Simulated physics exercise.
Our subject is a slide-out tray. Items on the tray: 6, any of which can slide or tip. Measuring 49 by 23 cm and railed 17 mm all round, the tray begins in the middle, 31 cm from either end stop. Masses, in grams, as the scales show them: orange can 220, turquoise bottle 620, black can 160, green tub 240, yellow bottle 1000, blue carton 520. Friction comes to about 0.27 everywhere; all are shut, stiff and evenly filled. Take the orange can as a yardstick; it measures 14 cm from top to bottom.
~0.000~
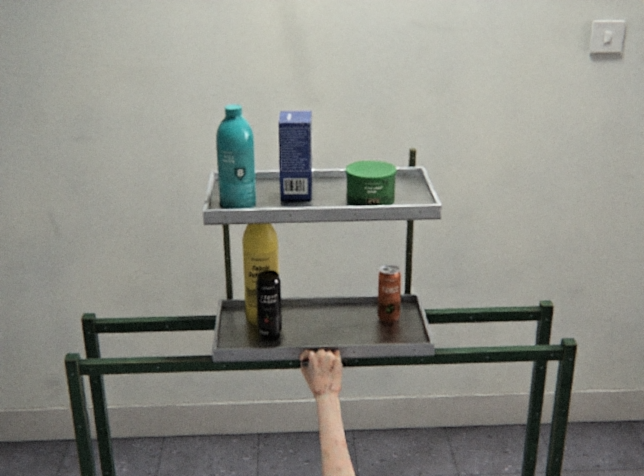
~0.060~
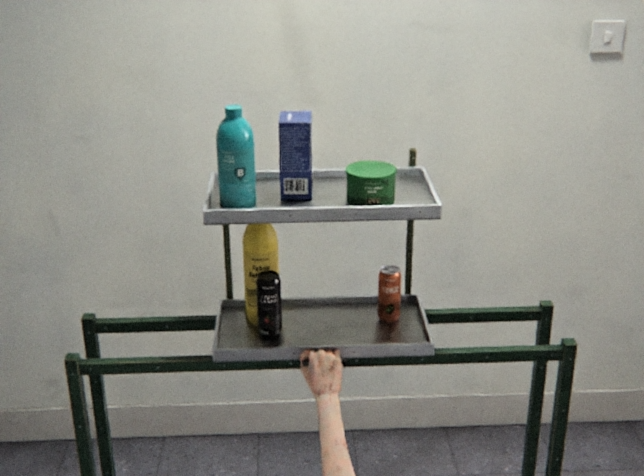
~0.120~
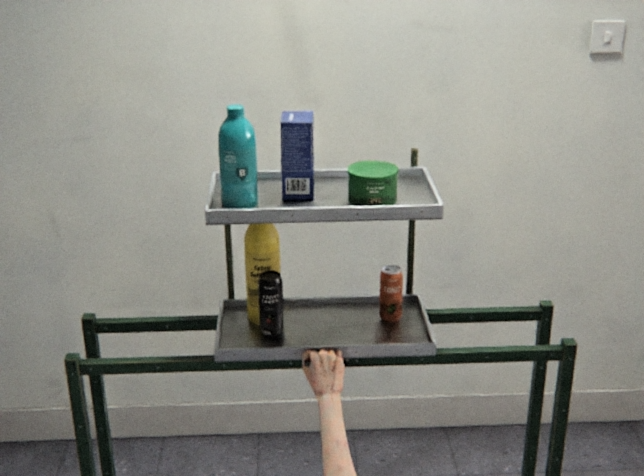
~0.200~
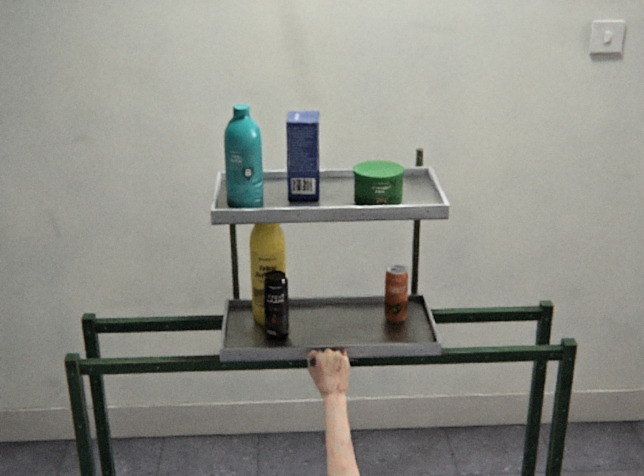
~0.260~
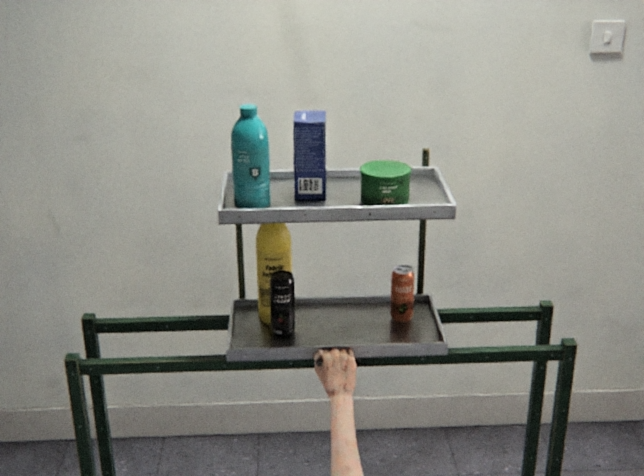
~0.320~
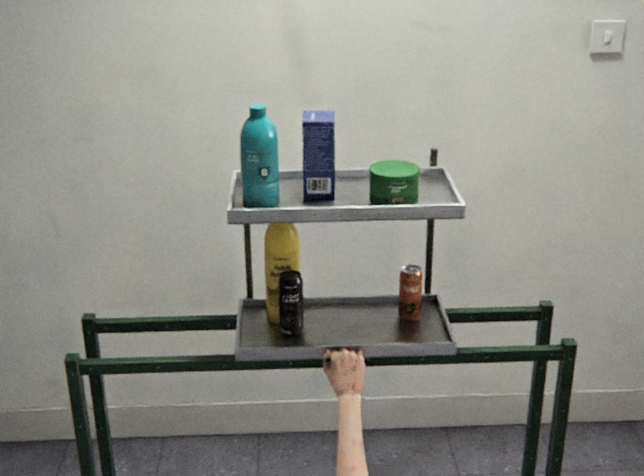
Against a plain wall, a hand slides a loaded two-level tray slightly right along green rails.
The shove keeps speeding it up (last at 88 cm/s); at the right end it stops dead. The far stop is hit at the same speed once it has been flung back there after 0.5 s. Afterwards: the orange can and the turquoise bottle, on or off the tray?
As I see it, I reckon the orange can quits the tray; I reckon the turquoise bottle does not quit the tray.
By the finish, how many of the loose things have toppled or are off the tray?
The answer: 1.
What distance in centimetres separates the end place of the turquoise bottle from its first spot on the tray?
Roughly 0 cm.
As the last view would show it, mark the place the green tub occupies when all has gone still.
My guess is roughly (204, 189).
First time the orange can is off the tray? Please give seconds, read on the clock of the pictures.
Answer: Near 1.0 s.
Around 0.92 s, tray moved 31 cm right; orange can at 32° to upright near (550, 288); turquoise bottle shifted 11 cm near (431, 152); yellow bottle shifted 11 cm.
Around 1.92 s, tray moved 16 cm right; orange can now off the tray; turquoise bottle shifted 13 cm near (374, 153); blue carton shifted 13 cm.
Around 2.72 s, tray moved 31 cm left; turquoise bottle shifted 7 cm near (125, 159); blue carton shifted 8 cm; yellow bottle shifted 7 cm.
Finally (3.3 s), off the tray, orange can; not toppled but over 5 cm from the start, green tub; the other 4 still in place (within 5 cm). In the last view, turquoise bottle near (89, 160).
